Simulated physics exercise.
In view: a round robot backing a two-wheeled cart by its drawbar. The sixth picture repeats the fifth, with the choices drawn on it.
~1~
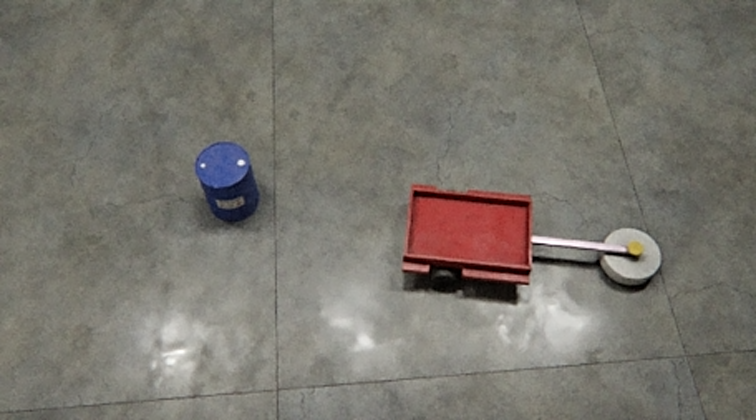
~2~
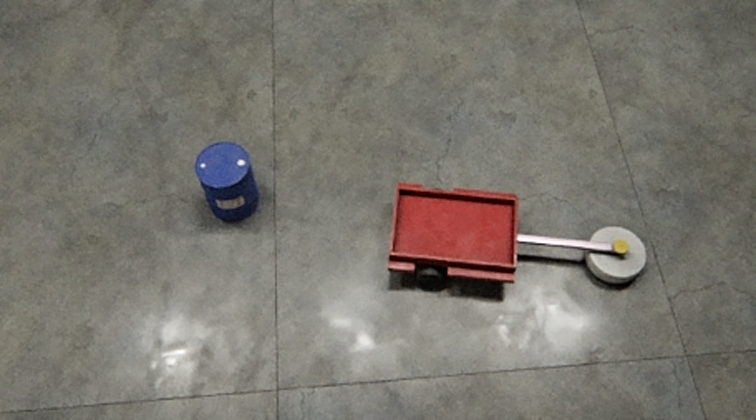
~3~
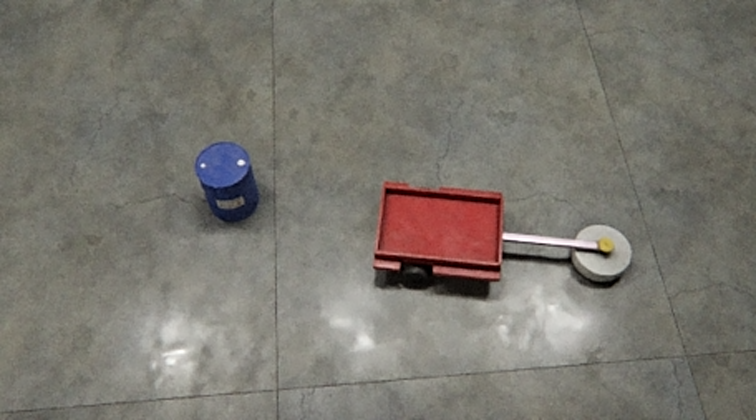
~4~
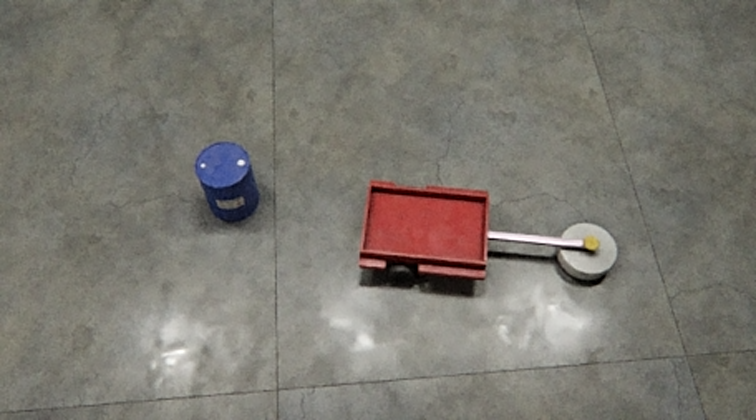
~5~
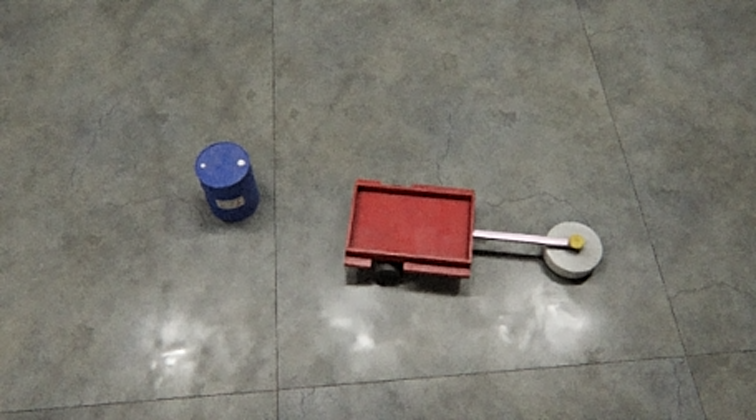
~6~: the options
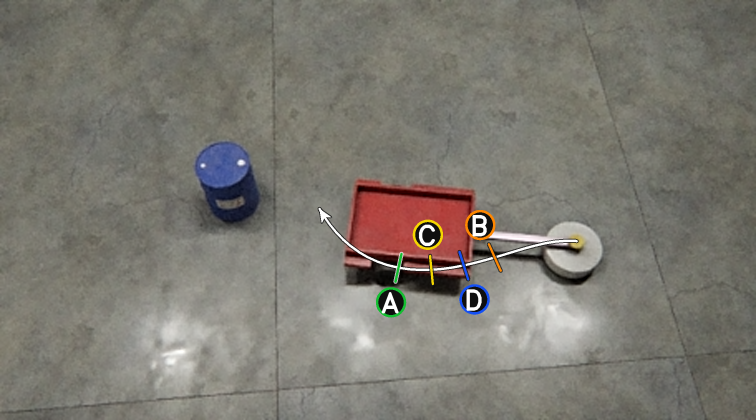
A red cart, joined by a thin bar to a round, pale robot on its right, moved slowly and steadily left across the grey floor, while a blue drum stood still on the left.
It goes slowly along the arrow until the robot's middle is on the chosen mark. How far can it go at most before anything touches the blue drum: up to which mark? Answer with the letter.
At B, and not beyond.
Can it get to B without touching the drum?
For that mark, yes.
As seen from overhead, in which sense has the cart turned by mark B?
Clockwise.
On the copy, A at (398, 268); B at (495, 257); C at (431, 270); D at (464, 265); the route from (577, 241) via (431, 270) to (320, 209).
On B. First, robot (545, 250), cart (384, 223).
Then, robot (516, 257), cart (355, 220).
Finally, robot (493, 264), cart (335, 217); nothing has been touched.
By contrast, A is too far, the drum has been hit; C is too far, the drum has been hit; D is too far, the drum has been hit.
